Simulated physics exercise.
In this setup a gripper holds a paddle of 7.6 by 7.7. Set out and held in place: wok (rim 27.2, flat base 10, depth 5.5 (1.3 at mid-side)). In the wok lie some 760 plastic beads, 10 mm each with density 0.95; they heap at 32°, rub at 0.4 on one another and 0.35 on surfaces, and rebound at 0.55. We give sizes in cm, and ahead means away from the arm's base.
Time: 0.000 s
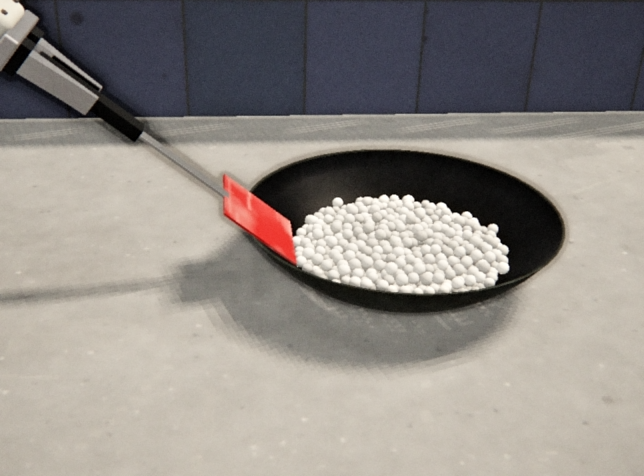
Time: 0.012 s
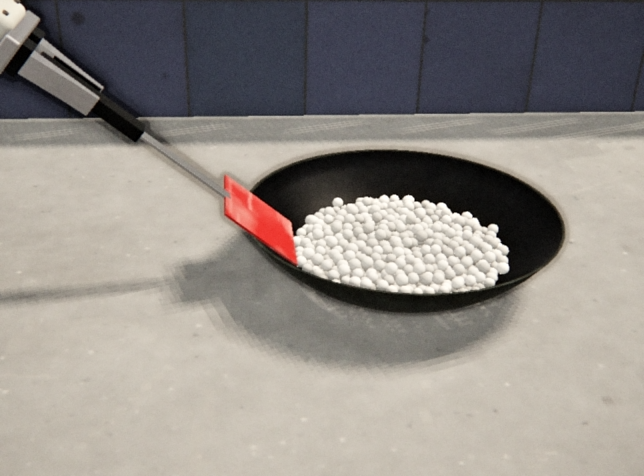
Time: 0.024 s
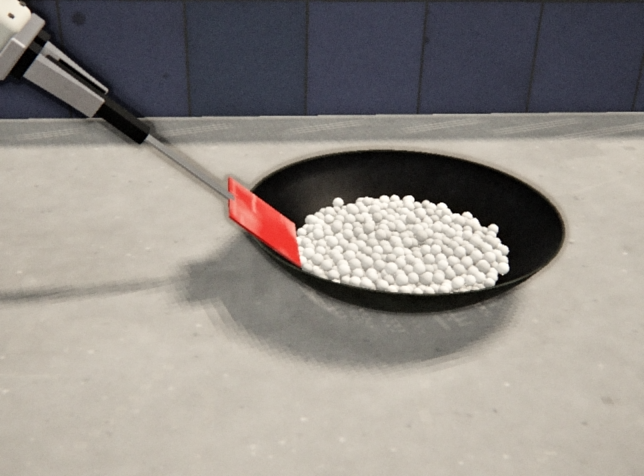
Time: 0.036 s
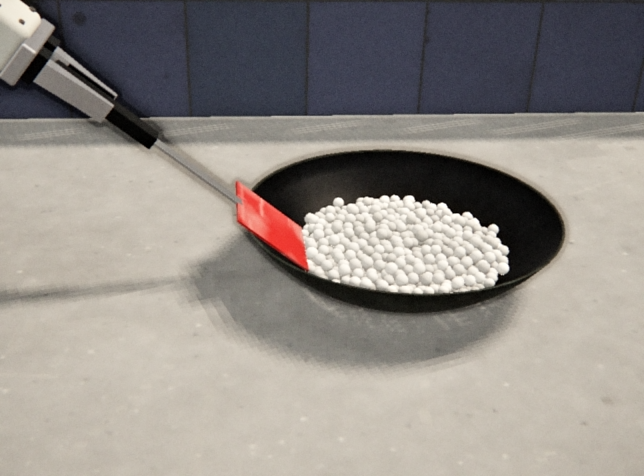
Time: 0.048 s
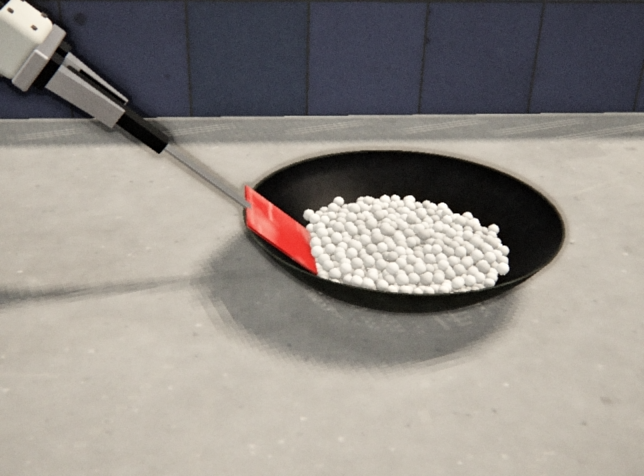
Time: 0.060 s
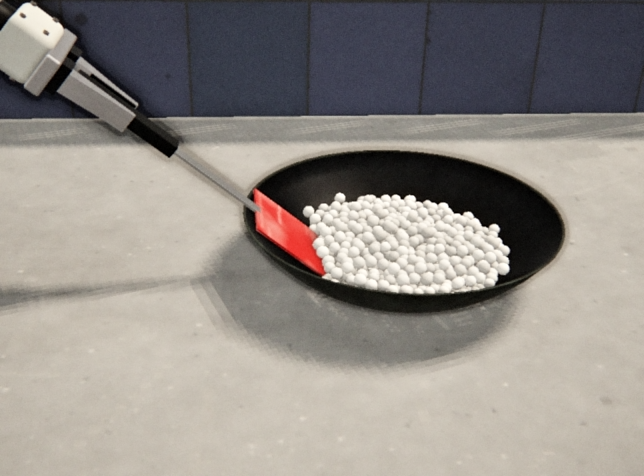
A red paddle held by a robotic arm slid slowly down and to the right inside a black wok, nudging the left edge of a heap of white beads slightly inward while the wok stayed still.
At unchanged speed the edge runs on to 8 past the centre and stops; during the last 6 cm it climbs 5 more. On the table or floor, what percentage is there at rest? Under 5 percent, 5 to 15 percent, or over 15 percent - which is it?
It is 5 to 15 percent.
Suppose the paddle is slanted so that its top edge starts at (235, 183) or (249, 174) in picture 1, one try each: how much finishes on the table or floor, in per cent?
Some 10 per cent, then some 10 per cent.
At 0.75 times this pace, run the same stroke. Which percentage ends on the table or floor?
I'd put it at about 5 per cent.
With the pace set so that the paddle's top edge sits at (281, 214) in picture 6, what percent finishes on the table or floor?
I'd say around 25 per cent.
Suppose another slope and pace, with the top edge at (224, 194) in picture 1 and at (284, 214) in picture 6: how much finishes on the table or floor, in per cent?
It comes to something like 25 %, give or take.
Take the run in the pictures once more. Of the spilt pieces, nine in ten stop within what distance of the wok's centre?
That's near 45 cm.
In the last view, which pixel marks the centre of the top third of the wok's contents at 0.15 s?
At about (430, 234).
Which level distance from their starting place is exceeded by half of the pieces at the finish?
I'd guess close to 3 centimetres.
After 0.15 s, sloping 40°, highest piece 4 above the table; 762 in the wok.
After 0.23 s, sloping 40°, highest piece 6 above the table; 762 in the wok.
After 0.47 s, sloping 40°, highest piece 6 above the table; 690 in the wok, 67 on the table or floor, 5 on the blade or in flight.
After 1.52 s, sloping 40°, highest piece 6 above the table; 690 in the wok, 72 on the table or floor.
In the end, 690 in the wok, 72 on the table or floor. That is 9 % on the table or floor.
